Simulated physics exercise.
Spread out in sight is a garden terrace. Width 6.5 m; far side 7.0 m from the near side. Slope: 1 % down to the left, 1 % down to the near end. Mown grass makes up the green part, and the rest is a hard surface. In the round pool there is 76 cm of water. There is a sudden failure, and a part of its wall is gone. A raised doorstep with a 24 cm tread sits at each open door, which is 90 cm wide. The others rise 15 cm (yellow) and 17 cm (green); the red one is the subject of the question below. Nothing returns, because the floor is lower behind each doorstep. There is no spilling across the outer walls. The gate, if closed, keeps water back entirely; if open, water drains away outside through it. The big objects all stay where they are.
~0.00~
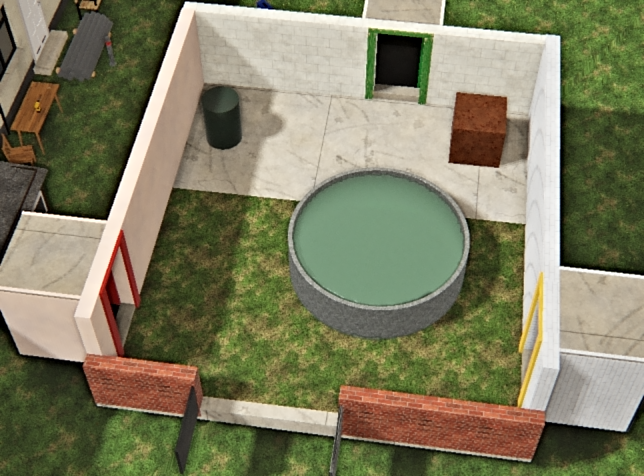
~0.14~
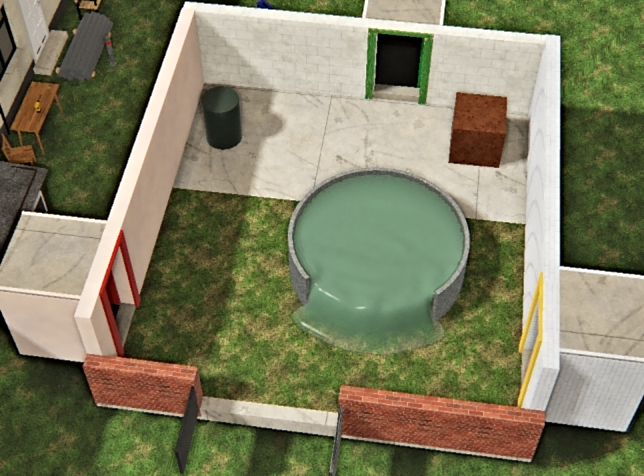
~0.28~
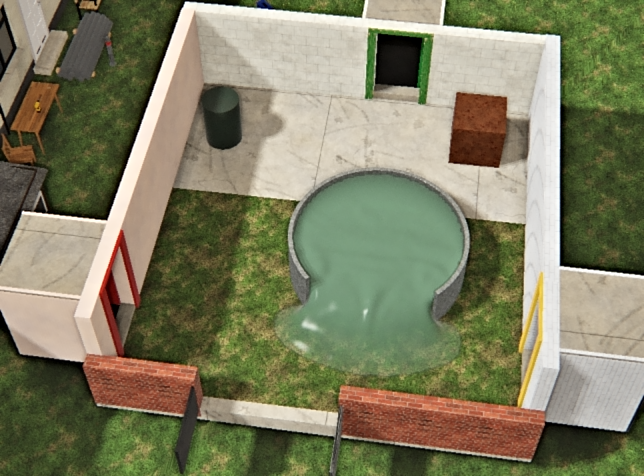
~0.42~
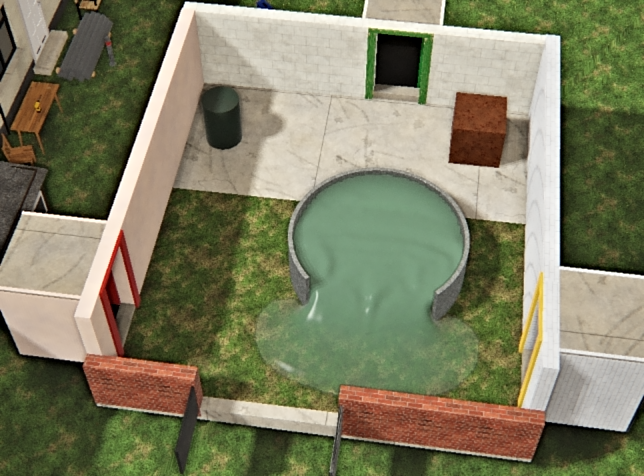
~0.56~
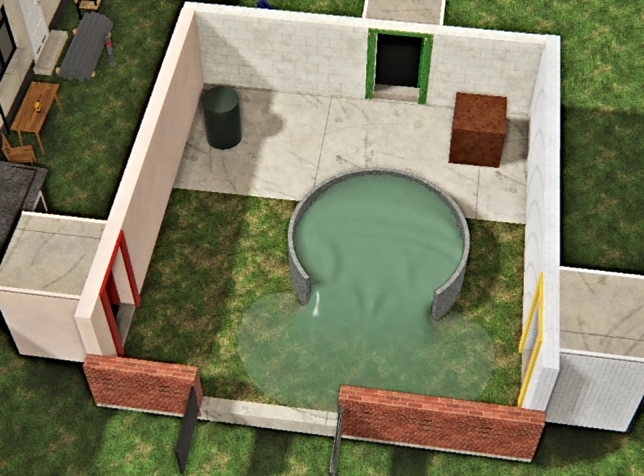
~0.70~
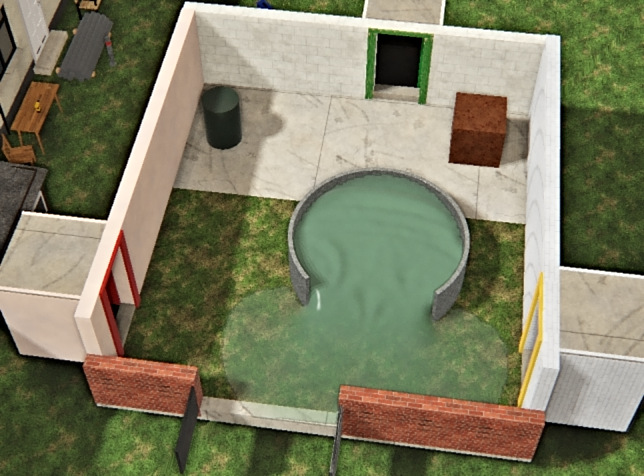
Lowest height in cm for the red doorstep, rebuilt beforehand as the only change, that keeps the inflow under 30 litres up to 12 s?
8.5 cm.
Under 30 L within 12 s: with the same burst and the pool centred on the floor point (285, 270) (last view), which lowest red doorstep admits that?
Close to 15 cm would do it.
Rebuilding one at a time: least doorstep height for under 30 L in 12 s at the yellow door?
Yellow: Roughly 26 cm.
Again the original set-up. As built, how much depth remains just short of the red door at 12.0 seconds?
About 9.0 centimetres.
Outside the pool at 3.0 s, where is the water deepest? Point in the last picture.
Around (508, 433).
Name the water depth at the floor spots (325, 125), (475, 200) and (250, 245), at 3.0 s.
0, 0 and 0 cm, respectively.
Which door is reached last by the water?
That is the green door.
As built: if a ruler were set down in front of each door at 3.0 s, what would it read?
Before red it's 7 cm, before yellow 29 cm, before green 0 cm.
After 1.4 s water covers 30 % of the floor, deepest (56 cm) near (370, 406); it has not reached the red door.
After 3.0 s water covers 35 % of the floor, deepest (40 cm) near (508, 433); 7 cm at the red door, 0 litres in over its 11 cm doorstep.
After 12.0 s water covers 100 % of the floor, deepest (11 cm) near (188, 140); 9 cm at the red door, 4 litres in over its 11 cm doorstep.
At the red door as built, the water arrived by 2.8 s and peaked near 12 cm at 4.2 s.
Run again over the same 12 s with other heights there, 47 litres in over 7.5 cm, 9 litres over 10 cm. The limit of 30 litres is kept from about 8.5 cm up.
